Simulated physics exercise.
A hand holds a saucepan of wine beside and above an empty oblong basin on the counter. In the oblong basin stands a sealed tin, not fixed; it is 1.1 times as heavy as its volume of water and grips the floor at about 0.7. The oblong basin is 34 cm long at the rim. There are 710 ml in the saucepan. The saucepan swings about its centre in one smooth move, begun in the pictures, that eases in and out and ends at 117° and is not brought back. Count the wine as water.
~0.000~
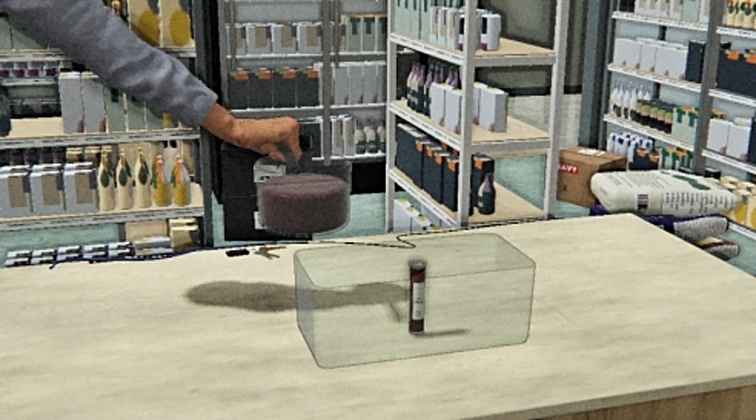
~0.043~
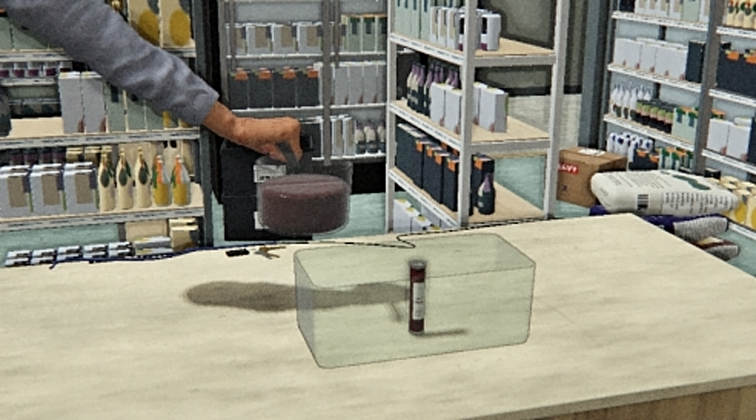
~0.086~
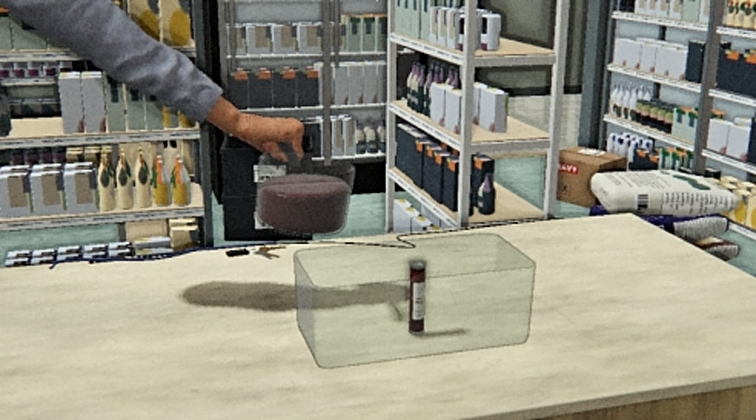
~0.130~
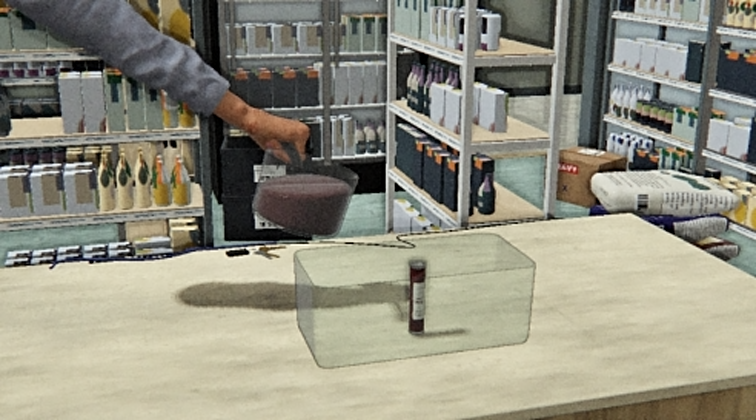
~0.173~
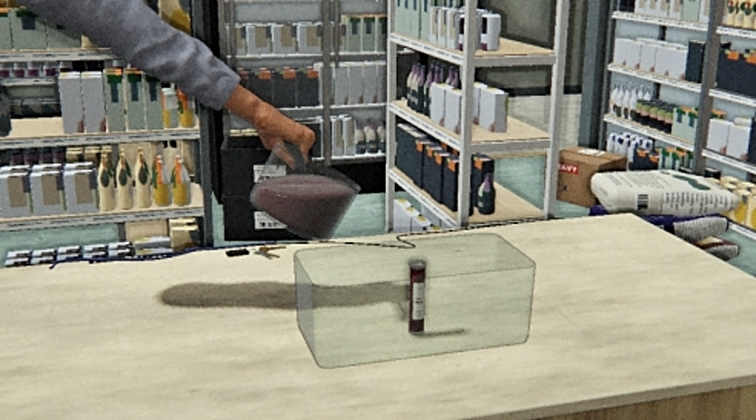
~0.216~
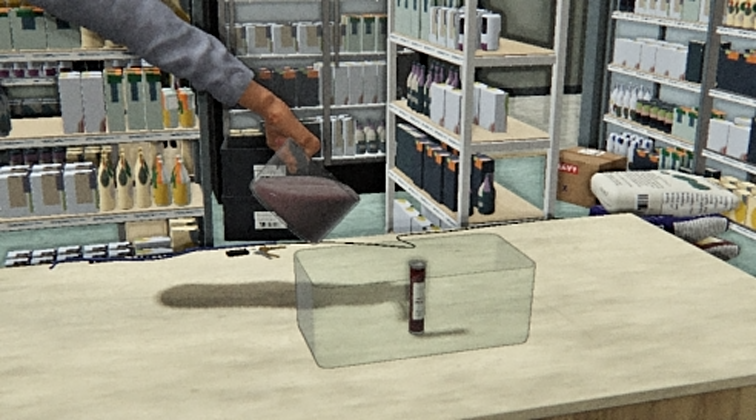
A saucepan of dark wine, held by a hand above the counter, tilted slowly and then more steeply to the right, beside a clear oblong basin where a small dark tube-shaped container stood upright.
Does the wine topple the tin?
The tin keeps standing.
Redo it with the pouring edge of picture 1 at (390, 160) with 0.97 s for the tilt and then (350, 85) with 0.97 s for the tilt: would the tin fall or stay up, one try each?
First it goes over; then it topples.
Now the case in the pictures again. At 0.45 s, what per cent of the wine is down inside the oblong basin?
About 42 per cent.
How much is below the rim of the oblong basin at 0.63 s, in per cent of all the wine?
Near 92 in a hundred.
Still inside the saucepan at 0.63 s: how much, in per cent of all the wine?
Some 3 per cent.
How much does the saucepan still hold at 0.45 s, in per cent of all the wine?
Some 26 per cent.
After 0.45 s the tilt is 114° and 26 per cent is still to pour; the tin stands where it began.
After 0.63 s the tilt is 117° and 3 per cent is still to pour; the tin stands where it began.
After 0.81 s the tilt is 117° and 0 per cent is still to pour; the tin stands where it began.
After 1.01 s the tilt is 117° and 0 per cent is still to pour; the tin stands where it began.
In the end the tin stands where it began.
